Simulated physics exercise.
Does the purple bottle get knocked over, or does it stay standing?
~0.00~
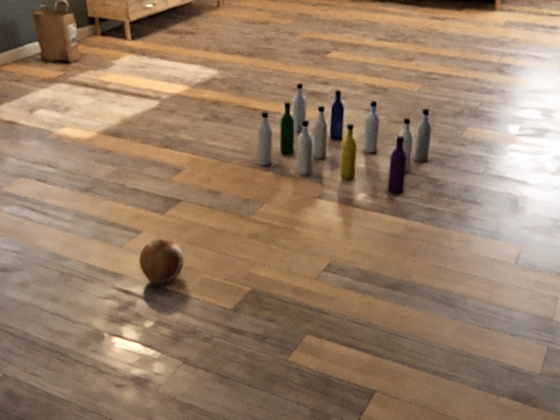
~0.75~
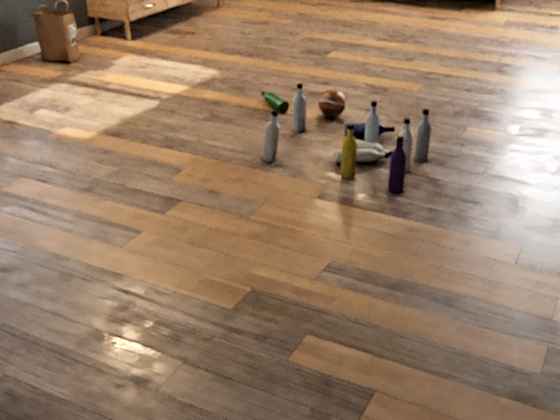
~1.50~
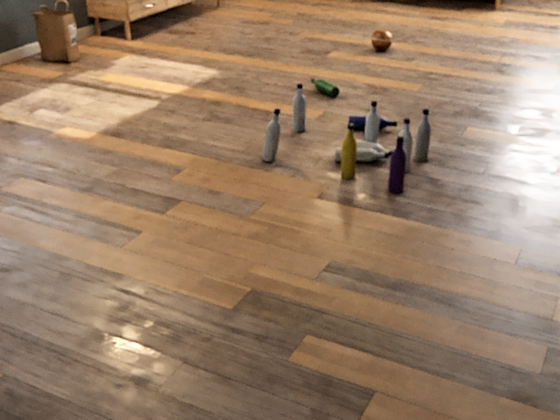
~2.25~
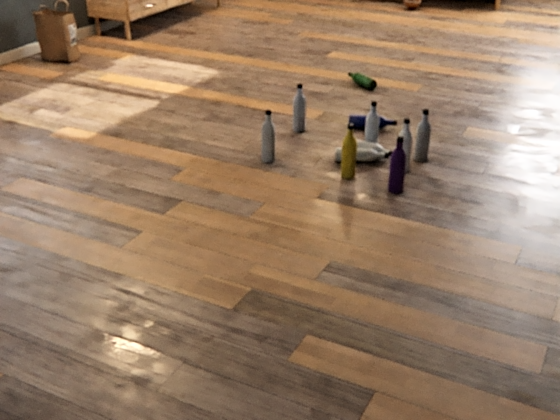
The purple bottle stays standing, upright in the same spot where it started.
